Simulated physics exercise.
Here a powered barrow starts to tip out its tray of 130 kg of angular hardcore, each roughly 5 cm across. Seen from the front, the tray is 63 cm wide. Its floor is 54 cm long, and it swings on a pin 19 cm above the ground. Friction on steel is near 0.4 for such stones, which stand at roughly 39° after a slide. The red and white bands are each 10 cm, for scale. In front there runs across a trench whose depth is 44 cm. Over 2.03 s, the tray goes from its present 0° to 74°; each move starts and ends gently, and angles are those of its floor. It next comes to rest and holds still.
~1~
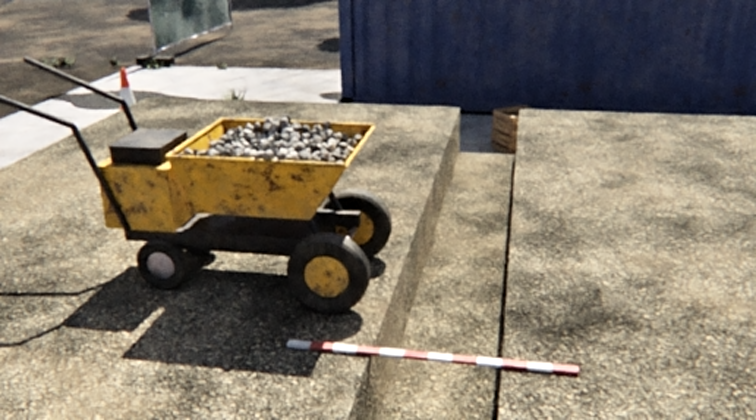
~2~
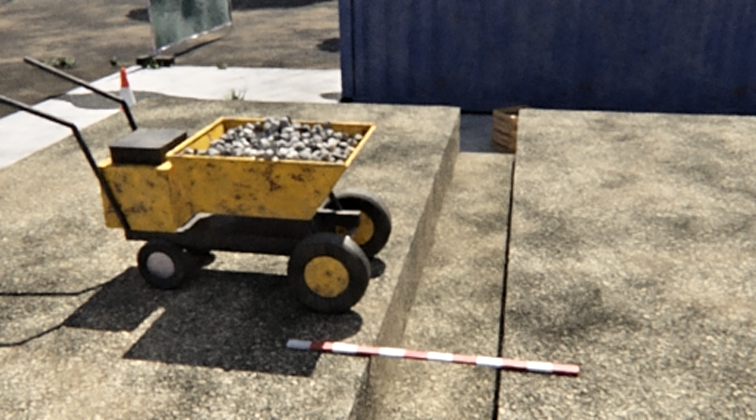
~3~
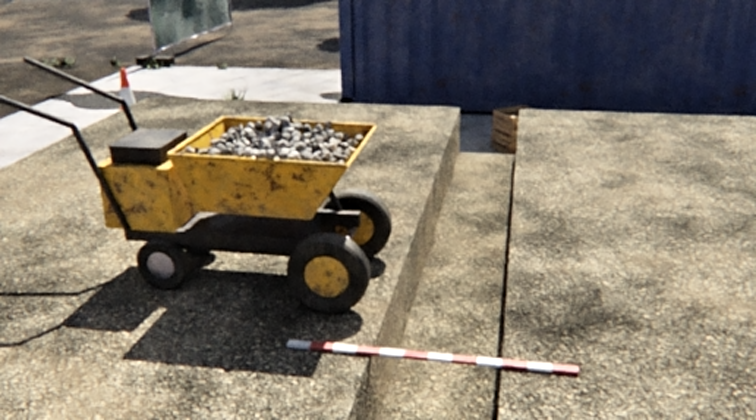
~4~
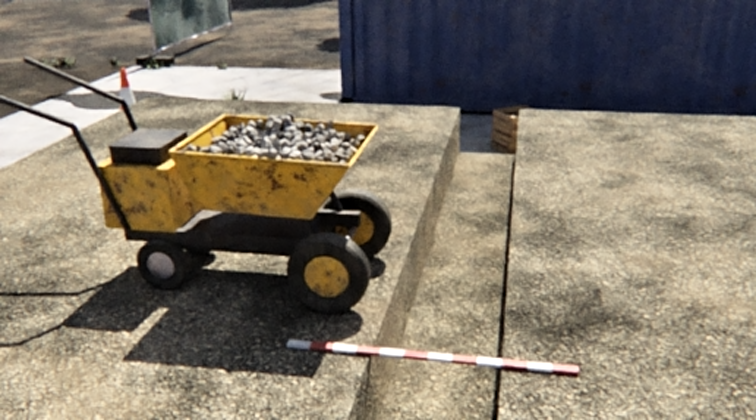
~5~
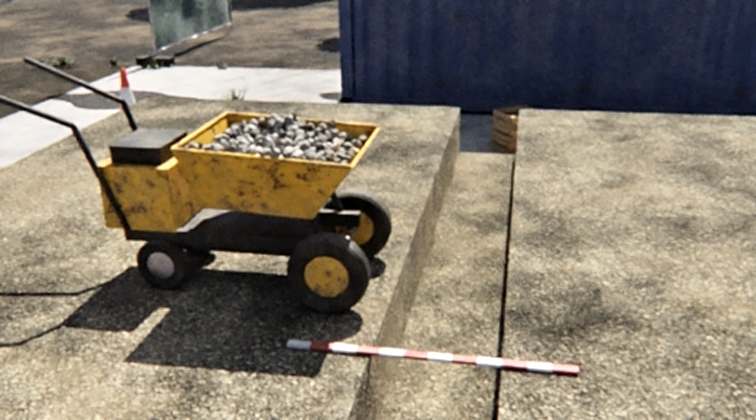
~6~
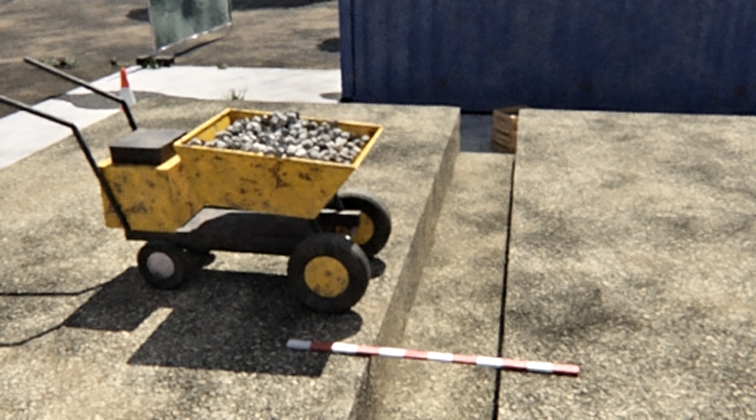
Yellow tray heaped with grey stones tilting very slightly forward on a parked barrow beside a trench and a red-and-white banded pole.
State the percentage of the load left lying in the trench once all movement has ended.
The share left there is about 81 per cent.
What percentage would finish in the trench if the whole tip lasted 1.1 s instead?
Near 70 per cent.
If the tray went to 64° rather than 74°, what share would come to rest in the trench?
Roughly 40 percent.
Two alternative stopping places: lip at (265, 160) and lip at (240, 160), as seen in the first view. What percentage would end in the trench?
90 % and 65 %.
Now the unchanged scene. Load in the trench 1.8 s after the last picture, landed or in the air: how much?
By that point it's something like 30 in a hundred.
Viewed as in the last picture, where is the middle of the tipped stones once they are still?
Somewhere near pixel (475, 354).
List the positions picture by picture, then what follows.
In the first picture, the tray is at 0°, its lip at (345, 166); the top of the load is at (288, 124).
In the second picture, lip at (346, 166), floor tilted 0°, highest stones at (288, 124).
In the third picture, the tray is at 1°, its lip at (347, 166); the top of the load is at (289, 123).
In the fourth picture, lip at (349, 167), floor tilted 2°, highest stones at (291, 123).
In the fifth picture, the tray is at 3°, its lip at (351, 167); the top of the load is at (288, 121).
In the sixth picture, lip at (355, 168), floor tilted 4°, highest stones at (283, 119).
Then, 1.2 s after the last picture the floor is at 62°, 99 % in the tray, 1 % in the trench; the foremost stones are at (465, 238).
Then, 1.8 s after the last picture the floor is at 74°, 63 % in the tray, 31 % in the trench, 6 % past the trench; the foremost stones are at (567, 295).
Then, 2.2 s after the last picture the floor is at 74°, 39 % in the tray, 52 % in the trench, 10 % past the trench; the foremost stones are at (592, 308).
Then, 4.1 s after the last picture the floor is at 74°, 9 % in the tray, 81 % in the trench, 9 % past the trench; the foremost stones are at (593, 307).
